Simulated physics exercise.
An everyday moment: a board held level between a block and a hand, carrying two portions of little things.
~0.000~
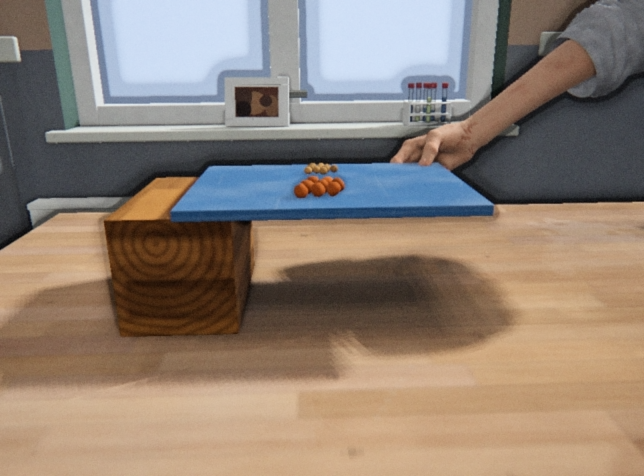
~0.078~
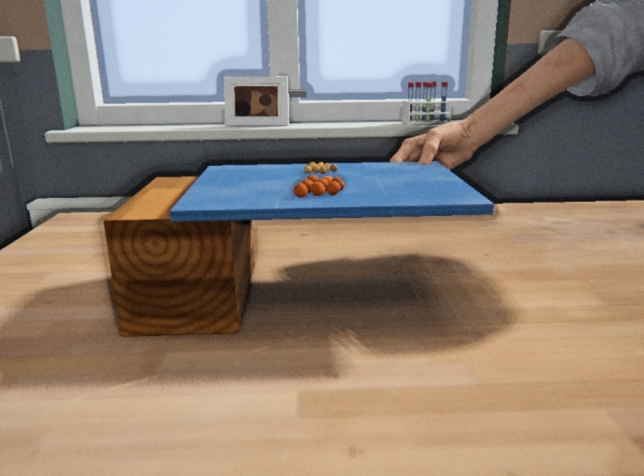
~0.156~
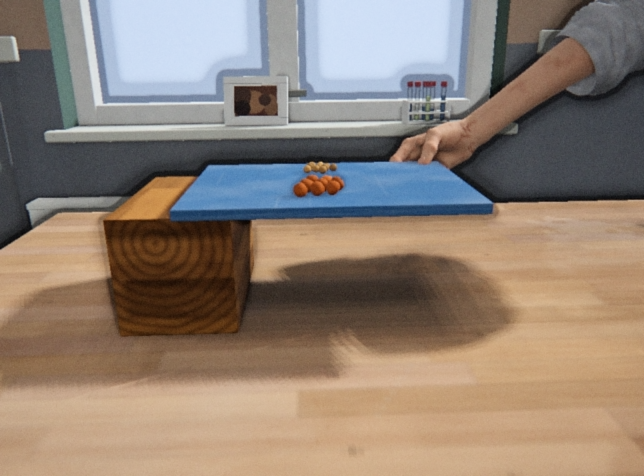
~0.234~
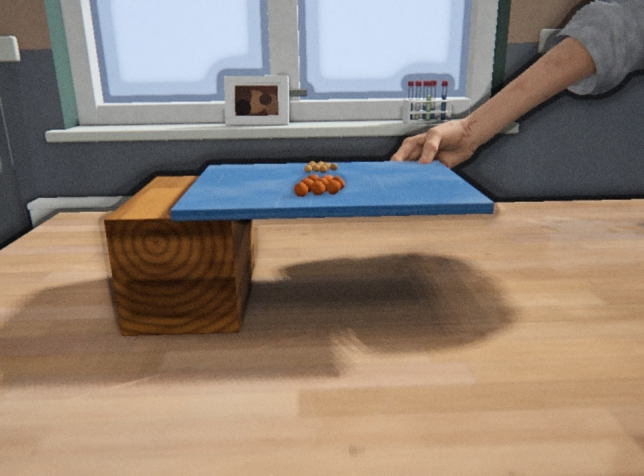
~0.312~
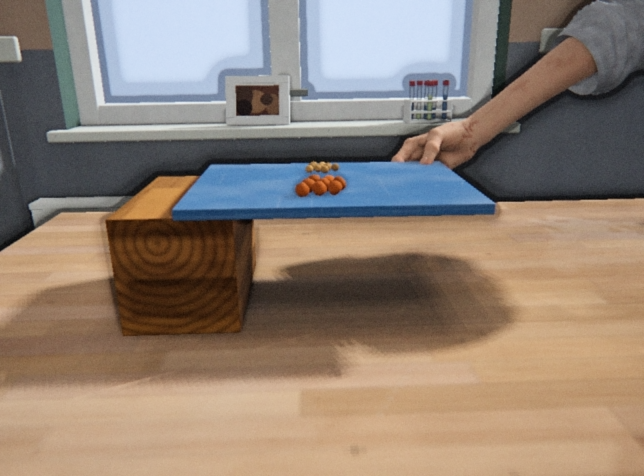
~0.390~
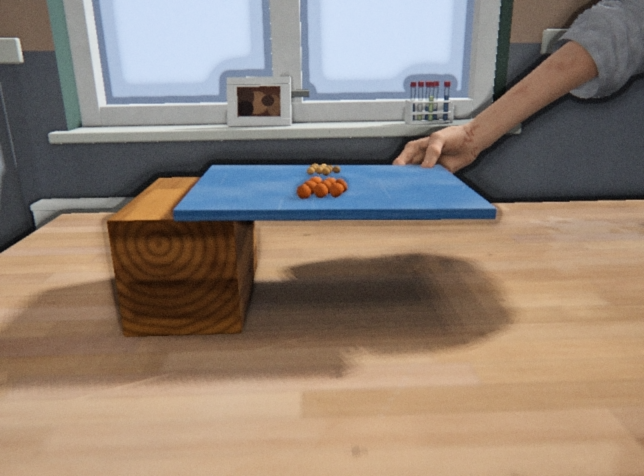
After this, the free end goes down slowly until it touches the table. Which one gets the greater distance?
The back one outruns the other.
Around 0.71 s, board sloping at 10°; front lot all still on the board; back lot all still on the board.
Around 1.12 s, board sloping at 22°; front lot all still on the board; back lot mostly less than half a board's length out.
Around 1.56 s, board resting at 30°; front lot mostly less than half a board's length out; back lot mostly up to a board's length out.
Finally (3.5 s), board resting at 30°; front lot mostly less than half a board's length out; back lot mostly more than two board lengths out, about two thirds gone off the table; the back lot has gone farther.
